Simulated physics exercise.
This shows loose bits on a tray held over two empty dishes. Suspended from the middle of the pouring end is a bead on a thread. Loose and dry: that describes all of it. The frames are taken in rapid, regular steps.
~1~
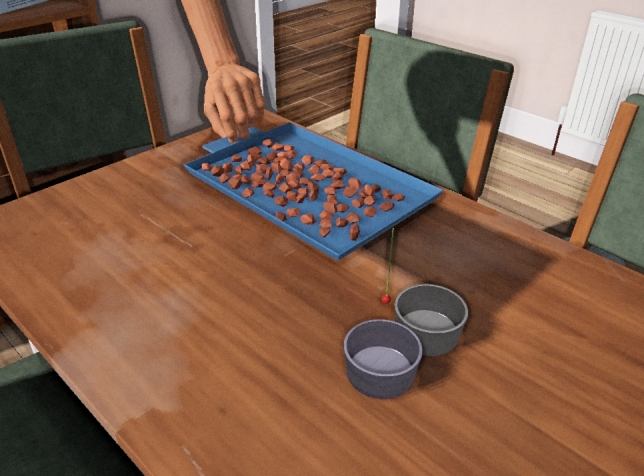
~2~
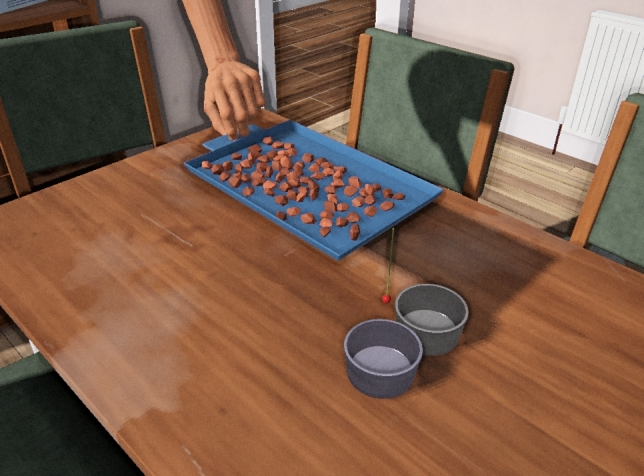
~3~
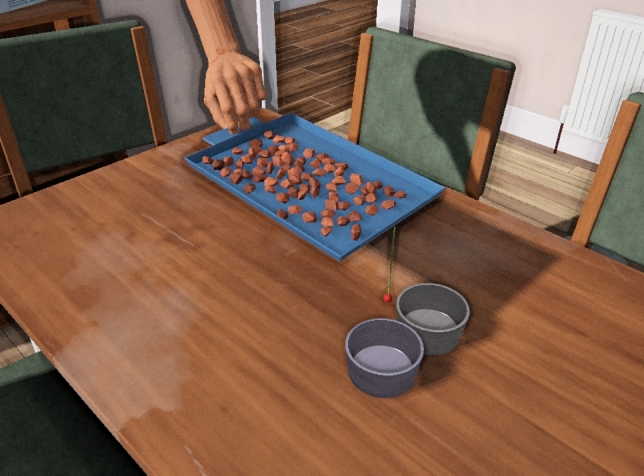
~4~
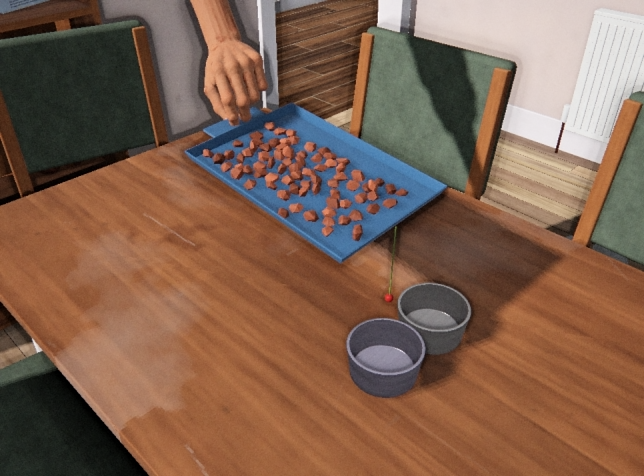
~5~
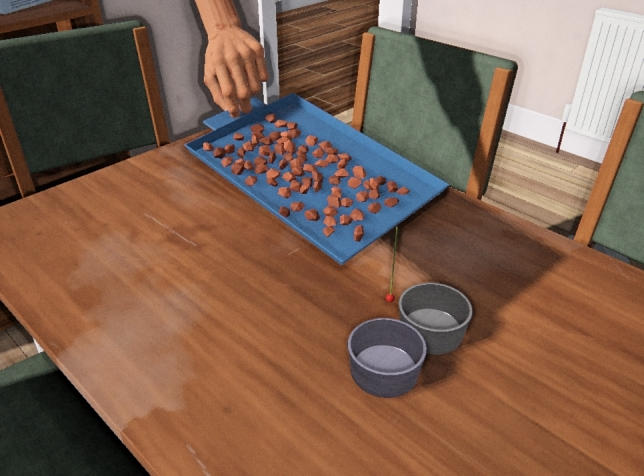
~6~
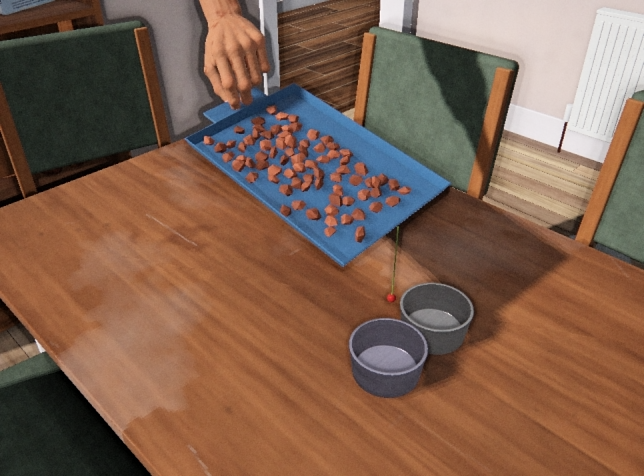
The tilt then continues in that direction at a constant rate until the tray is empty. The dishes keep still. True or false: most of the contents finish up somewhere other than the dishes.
True.
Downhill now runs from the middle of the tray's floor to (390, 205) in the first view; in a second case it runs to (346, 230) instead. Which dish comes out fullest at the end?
For the first slope the righthand dish, for the second the lefthand dish.
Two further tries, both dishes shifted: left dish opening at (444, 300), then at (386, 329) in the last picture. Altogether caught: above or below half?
With the first shift the pair saves less than a half; with the second, less than a half.
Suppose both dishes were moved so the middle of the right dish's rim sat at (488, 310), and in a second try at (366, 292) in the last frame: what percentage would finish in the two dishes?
In the first position around 0 percent, in the second around 20 percent.
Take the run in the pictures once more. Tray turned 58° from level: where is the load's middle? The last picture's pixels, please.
Look about (340, 236) in the last picture.
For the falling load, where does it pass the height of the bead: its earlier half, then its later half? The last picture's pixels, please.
I'd say close to (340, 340) at first and close to (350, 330) later on.
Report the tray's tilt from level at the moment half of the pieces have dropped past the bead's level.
About 75° of tilt.
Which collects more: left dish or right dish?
That would be the left of the two, then.
Shortly afterwards, tray tipped steeply; the bulk on the tray; only a few outside both; a little in the air.
Next, tray tipped right over; near a third in the left dish; near two thirds outside both.
Some moments later, tray tipped past a quarter turn; near a third in the left dish; near two thirds outside both.
In the end, tray tipped past a quarter turn; near a third in the left dish; none at all in the right dish; near two thirds outside both.
